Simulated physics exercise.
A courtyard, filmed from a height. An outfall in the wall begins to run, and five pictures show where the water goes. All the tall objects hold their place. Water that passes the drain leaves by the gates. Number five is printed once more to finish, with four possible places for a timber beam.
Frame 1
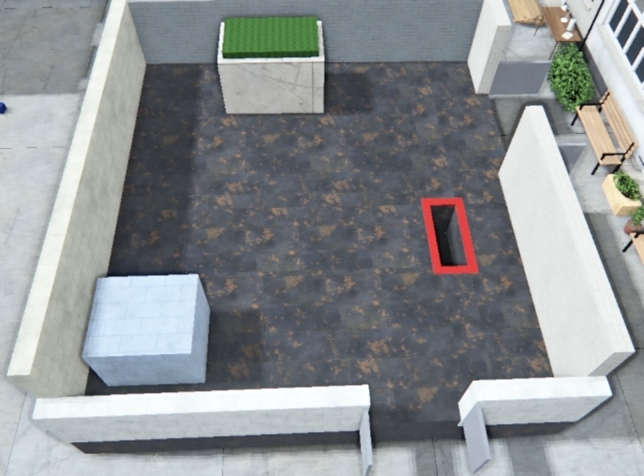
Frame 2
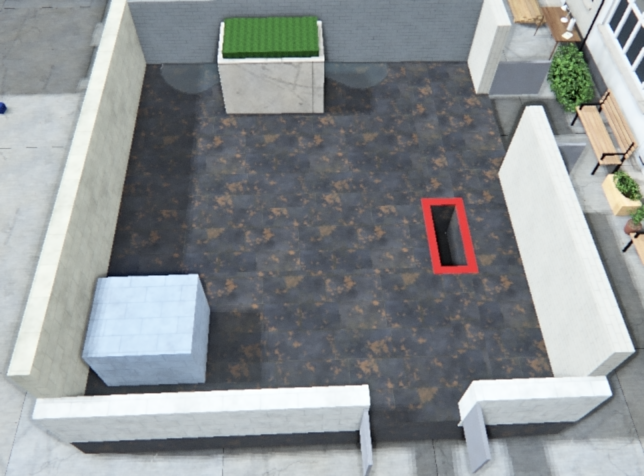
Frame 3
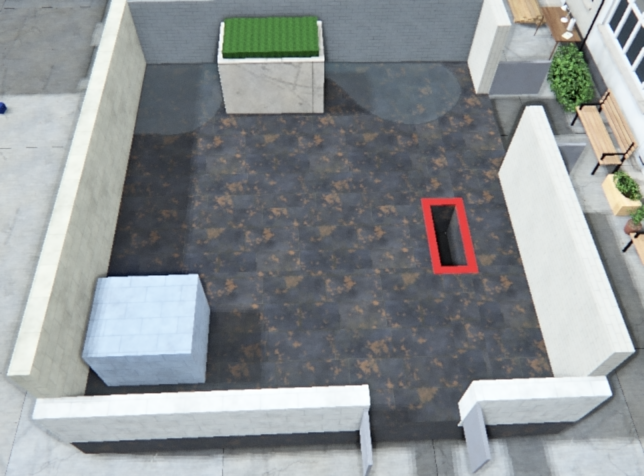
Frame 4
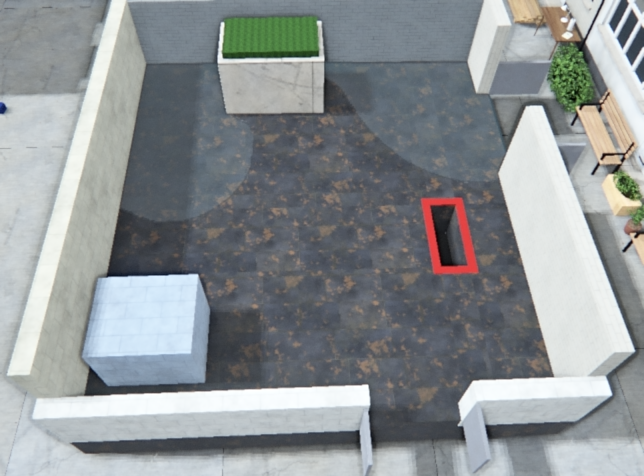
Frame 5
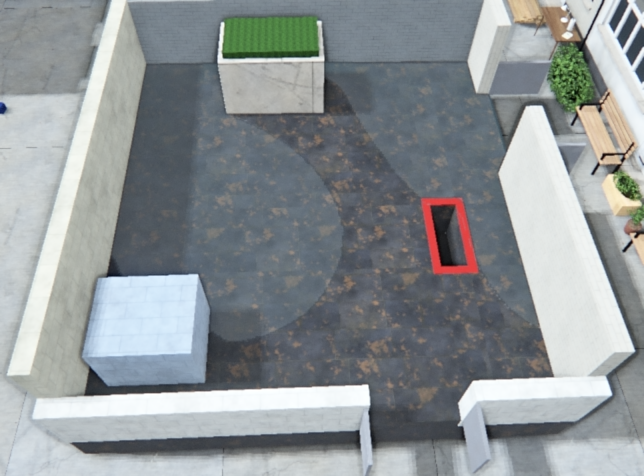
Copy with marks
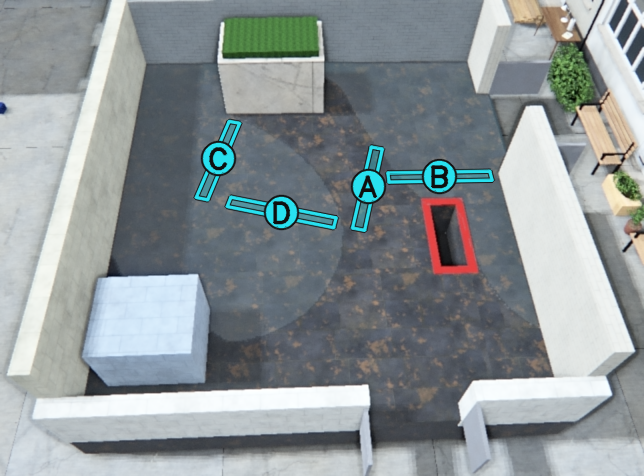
In a walled yard with dark, speckled paving, two pale wet patches appeared beside the grass-topped block at the back, then spread forward across the ground, leaving a dark dry strip between them.
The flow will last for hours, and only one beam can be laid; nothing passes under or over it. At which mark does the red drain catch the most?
Best: D.
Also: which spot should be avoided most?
It is B.
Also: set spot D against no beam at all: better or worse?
It is better.
On the marked copy, A from (358, 229) to (376, 148); B from (388, 177) to (490, 175); C from (201, 198) to (234, 122); D from (229, 201) to (334, 222).
If A is chosen, about 7 % of the stream goes into the red drain, about 92 % out by the gates.
If B is chosen, about 3 % of the stream goes into the red drain, about 94 % out by the gates.
If C is chosen, about 8 % of the stream goes into the red drain, about 91 % out by the gates.
If D is chosen, about 14 % of the stream goes into the red drain, about 85 % out by the gates.
